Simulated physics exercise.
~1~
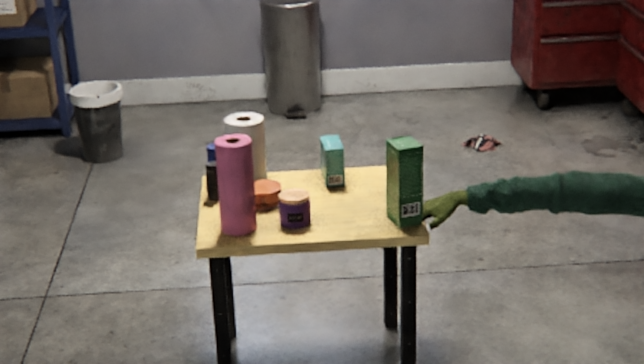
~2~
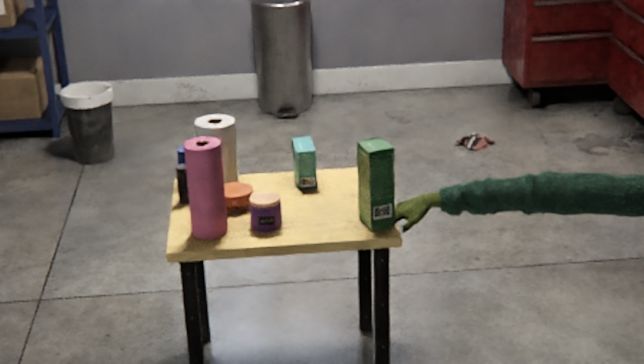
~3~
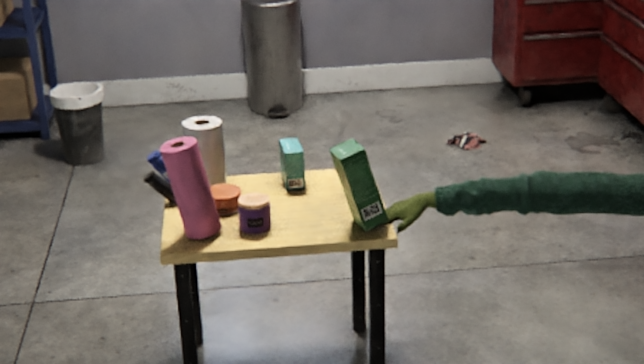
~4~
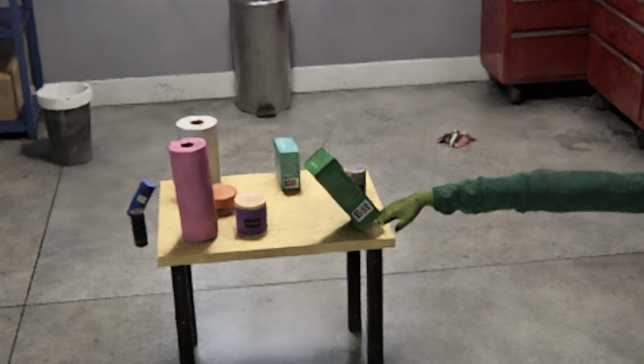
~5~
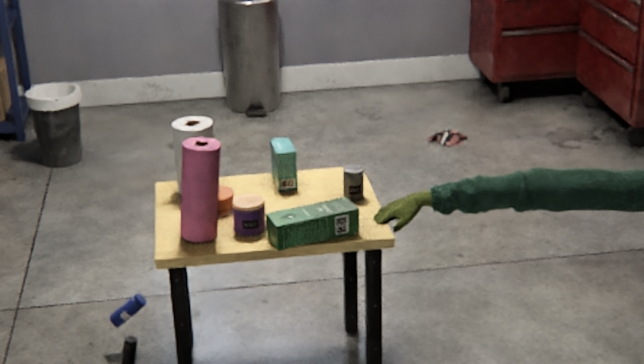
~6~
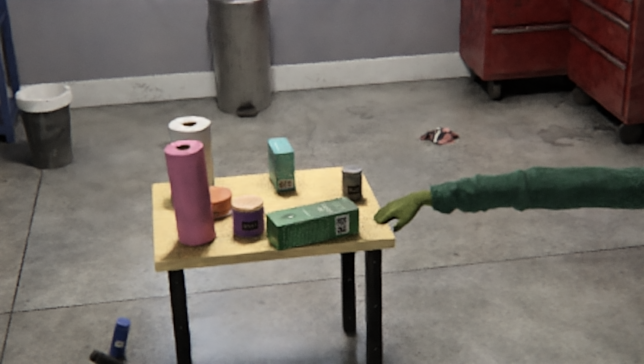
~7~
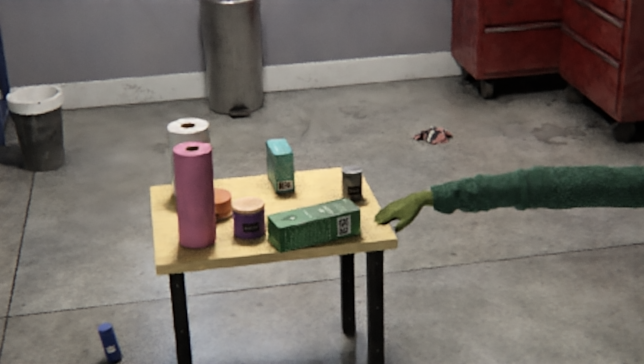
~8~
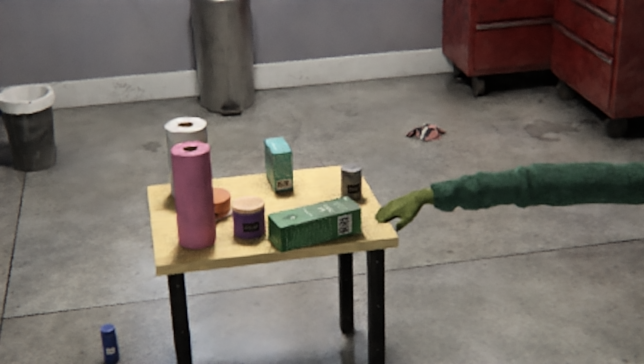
A small wooden table holding paper rolls, jars and boxes jerked left beside a green-sleeved arm, and two small shakers tumbled off its left side to the floor while the tall green carton tipped onto its side; everything else stayed standing on top.
